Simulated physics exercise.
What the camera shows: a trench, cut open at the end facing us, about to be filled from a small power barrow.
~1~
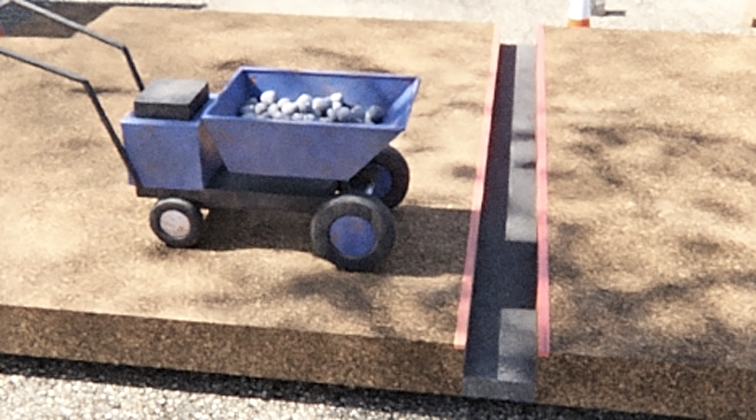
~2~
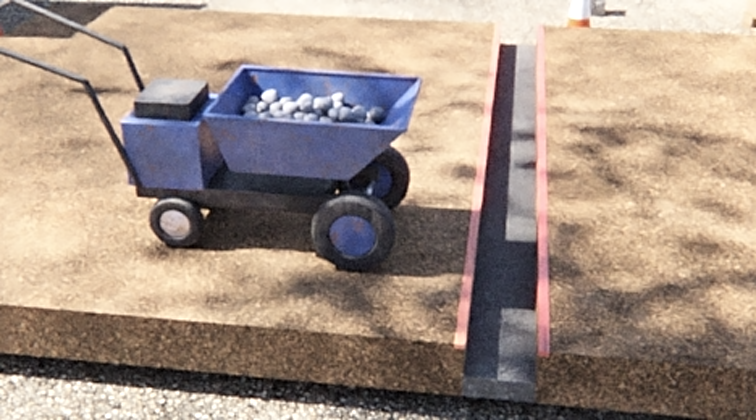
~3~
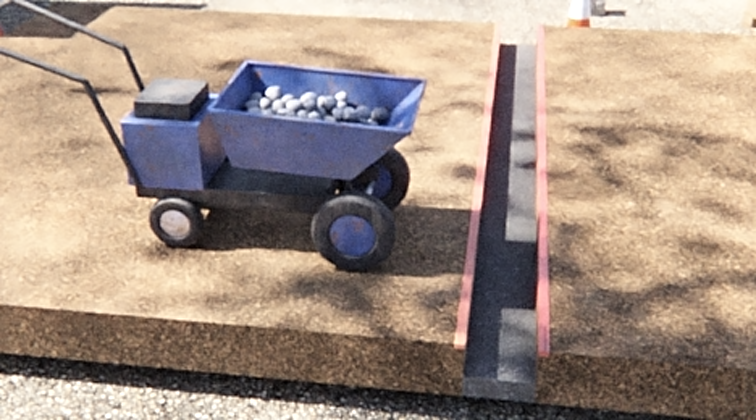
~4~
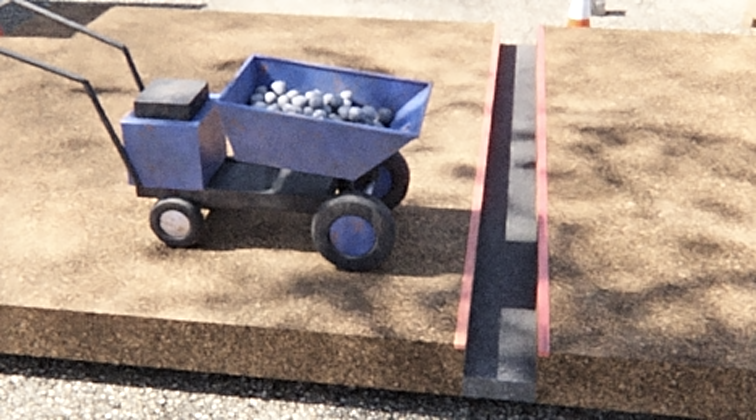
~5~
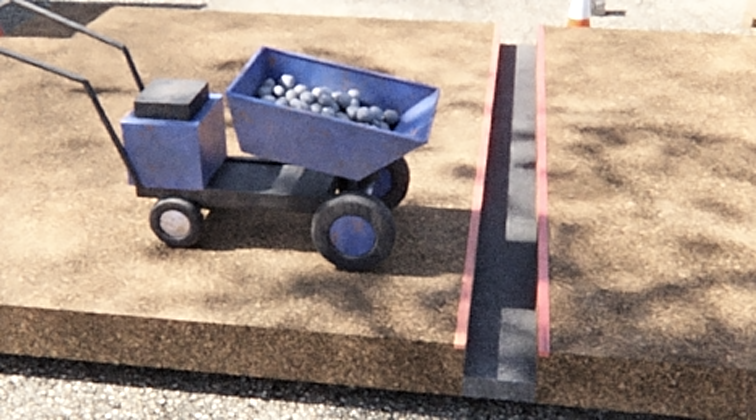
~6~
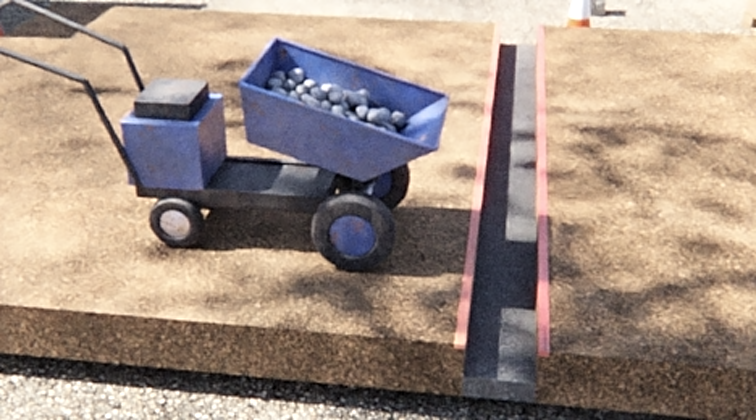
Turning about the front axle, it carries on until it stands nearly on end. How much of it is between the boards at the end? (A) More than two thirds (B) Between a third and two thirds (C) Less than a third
Answer: A.
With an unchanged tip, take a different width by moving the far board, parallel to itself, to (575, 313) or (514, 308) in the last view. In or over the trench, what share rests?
First some 100, then 50 per cent.
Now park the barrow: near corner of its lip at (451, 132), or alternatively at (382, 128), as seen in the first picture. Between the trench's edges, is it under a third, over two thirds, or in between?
At the first stop the answer is under a third, and at the second it is beyond two thirds.
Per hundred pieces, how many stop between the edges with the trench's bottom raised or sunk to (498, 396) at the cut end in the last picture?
I'd put it at about 100 in a hundred.
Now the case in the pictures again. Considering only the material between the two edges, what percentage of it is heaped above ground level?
Roughly 15 %.
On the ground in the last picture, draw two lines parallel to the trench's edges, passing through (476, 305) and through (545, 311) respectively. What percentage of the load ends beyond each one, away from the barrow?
Estimate, first then second: 80 %, 0 %.
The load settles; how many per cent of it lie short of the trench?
I'd say near 0 per cent, give or take.
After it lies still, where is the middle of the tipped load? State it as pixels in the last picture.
I'd say the middle ends up at about (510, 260).
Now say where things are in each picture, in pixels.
The first picture shows lip of the skip (403, 129), level; top of the load (310, 121), round cobbles; first edge of the trench (465, 304); far edge (544, 310), the trench over half as wide as the skip, and about half as deep as wide.
The second picture shows lip of the skip (405, 130), level; top of the load (311, 121).
The third picture shows lip of the skip (409, 132), tipped barely; top of the load (312, 106).
The fourth picture shows lip of the skip (417, 136), tipped a little; top of the load (309, 116).
The fifth picture shows lip of the skip (426, 142), tipped a little; top of the load (298, 106).
The sixth picture shows lip of the skip (436, 150), tipped clearly; top of the load (293, 99); first edge of the trench (465, 304); far edge (544, 310).
Just after the last frame, skip tipped steeply; every one in the skip.
A moment on, skip tipped right over; the larger part in the skip; about a tenth in or heaped over the trench.
Further on, skip tipped right over; roughly a quarter in the skip; the larger part in or heaped over the trench; about a tenth beyond it.
When it is over, skip tipped right over; roughly a quarter in the skip; the larger part in or heaped over the trench; about a tenth beyond it.
